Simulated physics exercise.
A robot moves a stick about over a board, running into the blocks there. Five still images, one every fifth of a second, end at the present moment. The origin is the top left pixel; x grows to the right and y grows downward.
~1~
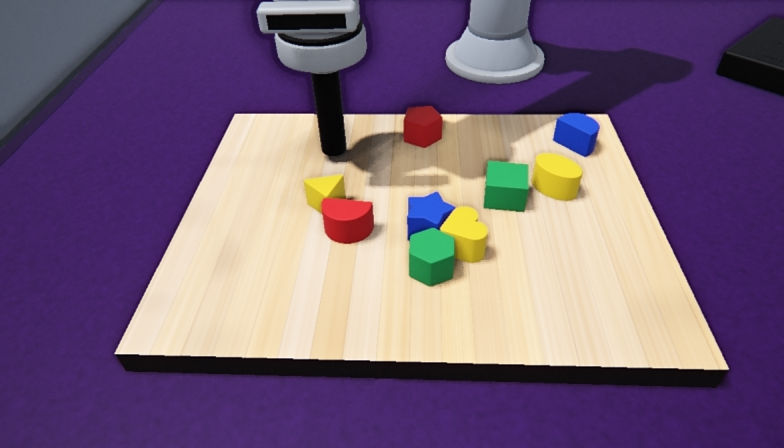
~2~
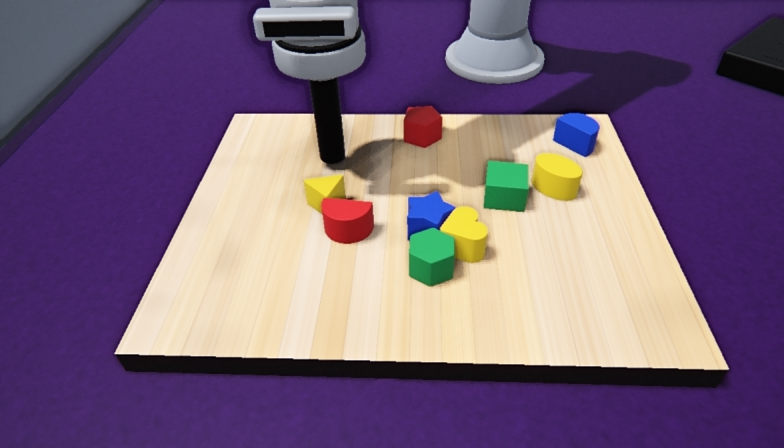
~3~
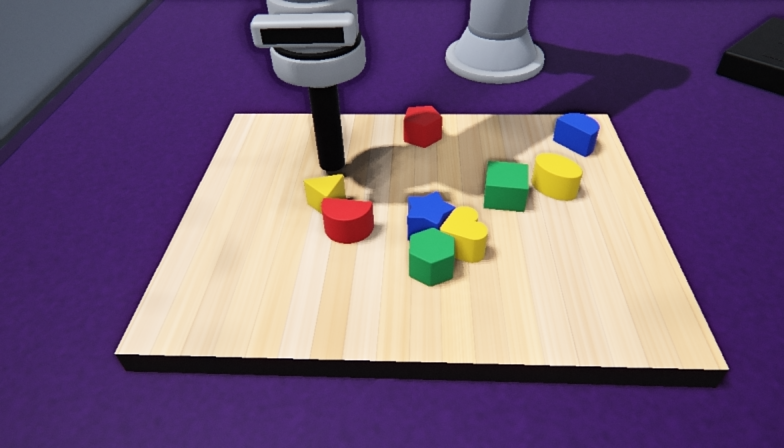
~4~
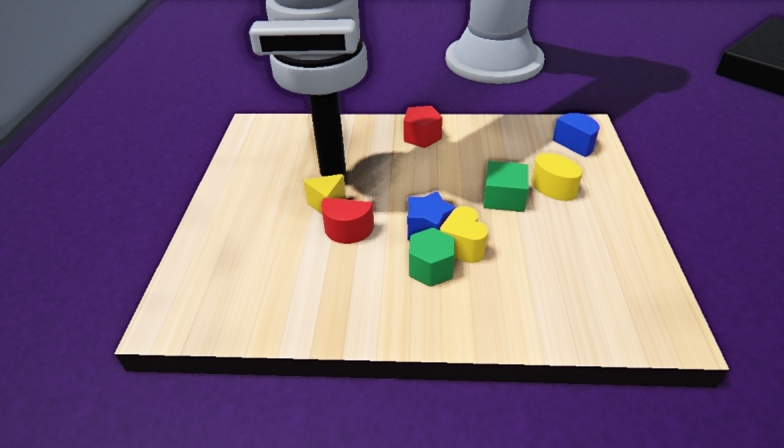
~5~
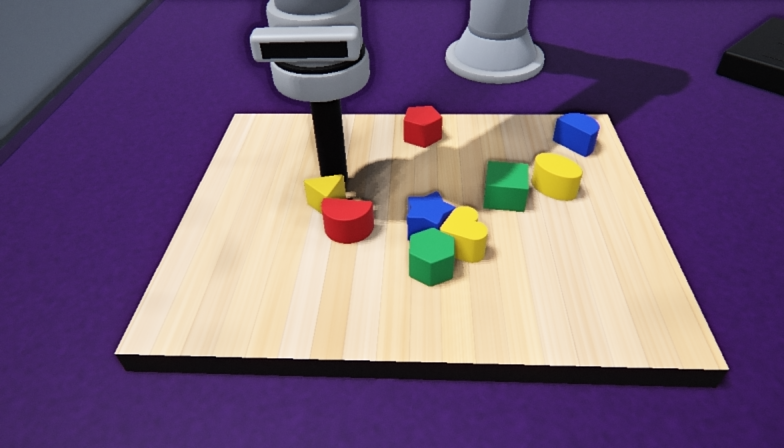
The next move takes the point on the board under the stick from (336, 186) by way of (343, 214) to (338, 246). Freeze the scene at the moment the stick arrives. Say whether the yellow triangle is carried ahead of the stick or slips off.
It is gone from the front.
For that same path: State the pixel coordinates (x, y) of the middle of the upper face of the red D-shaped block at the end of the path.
Located at (339, 243).
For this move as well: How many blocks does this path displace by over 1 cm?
Once the path ends, two blocks will have shifted.
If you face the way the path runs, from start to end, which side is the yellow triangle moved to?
Heads right.
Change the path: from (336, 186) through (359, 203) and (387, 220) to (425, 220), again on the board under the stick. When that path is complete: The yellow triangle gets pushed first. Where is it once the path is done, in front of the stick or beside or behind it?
Expect to find it next to or behind the stick.
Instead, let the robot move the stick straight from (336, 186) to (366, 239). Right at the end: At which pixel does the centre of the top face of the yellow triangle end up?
I'd say the yellow triangle ends with its top centre at (319, 196).
What follows on the original path. One third of the way, stick (340, 197); yellow triangle (321, 194), turned 50° clockwise; red D-shaped block (343, 209), turned 15° anticlockwise.
Two thirds of the way, stick (341, 216); yellow triangle (310, 204), turned 70° clockwise; red D-shaped block (342, 220), turned 30° anticlockwise.
At the end, stick (337, 238); yellow triangle (308, 207), turned 95° clockwise; red D-shaped block (339, 243), turned 30° anticlockwise; blue star unmoved.
